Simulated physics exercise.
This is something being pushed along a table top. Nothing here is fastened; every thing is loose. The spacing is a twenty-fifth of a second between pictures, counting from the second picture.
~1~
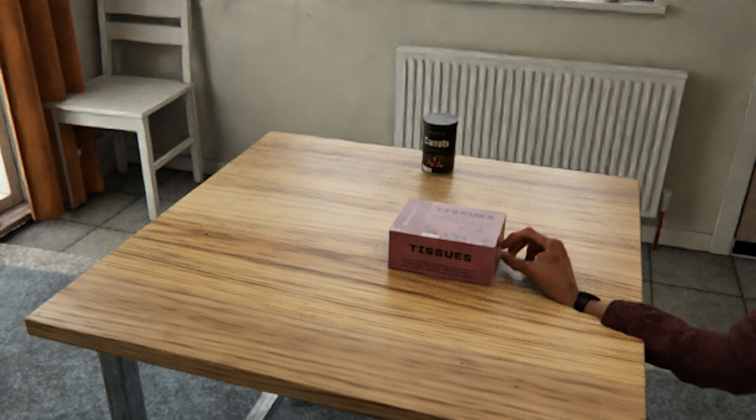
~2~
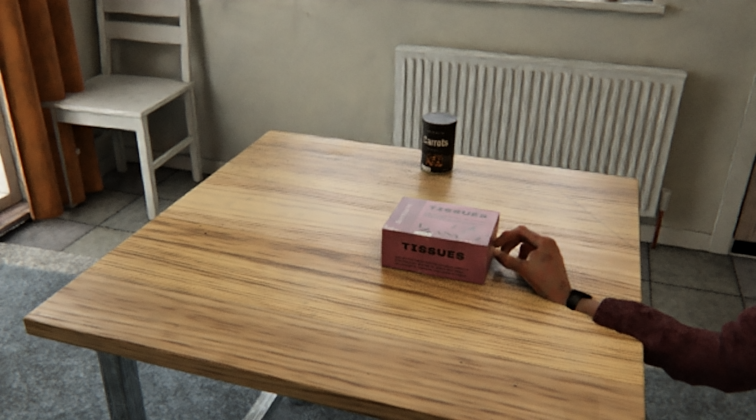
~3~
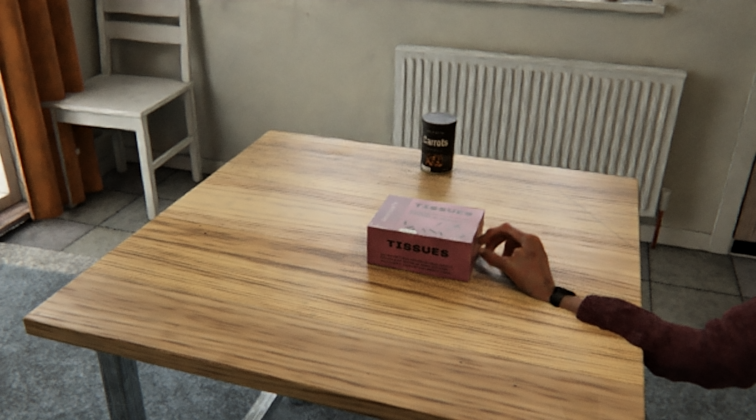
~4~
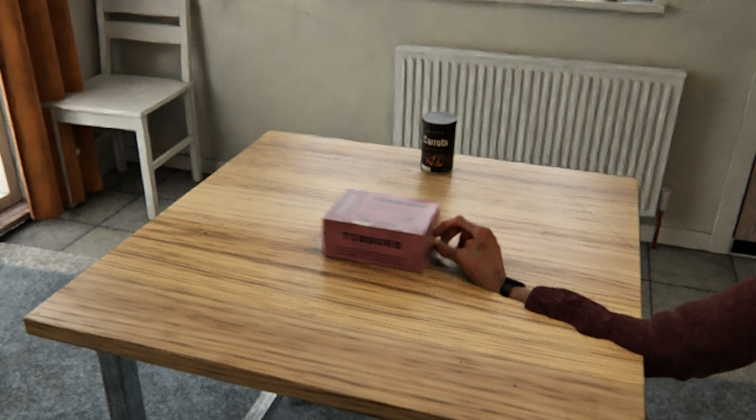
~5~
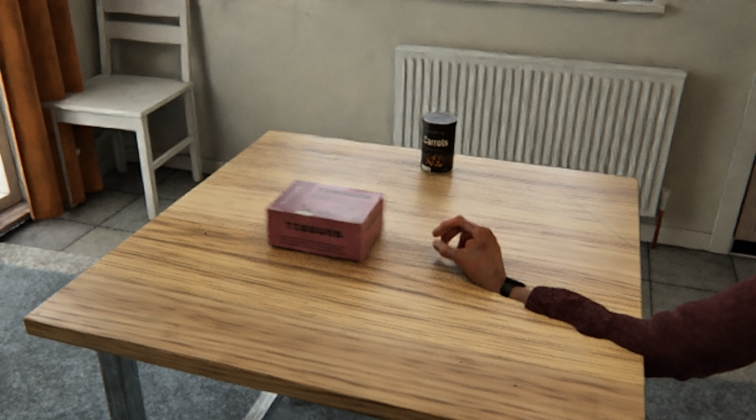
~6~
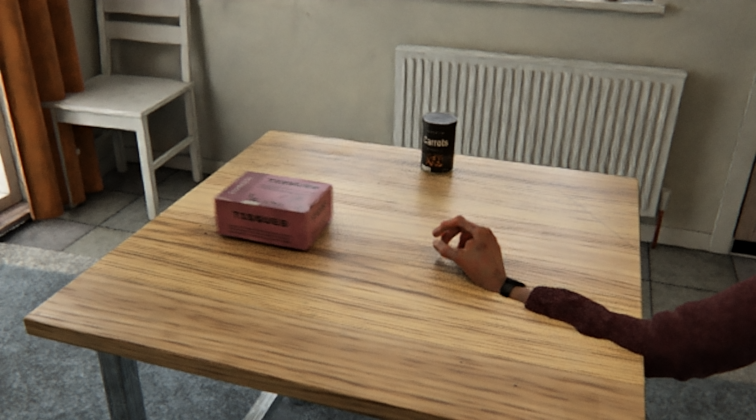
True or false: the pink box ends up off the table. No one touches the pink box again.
True.
Then, 0.20 s later than the last frame, pink box now off the table.
Then, 0.40 s later than the last frame, things are still on the move.
Then, 0.50 s later than the last frame, as before.
When it is over, off the table, pink box.
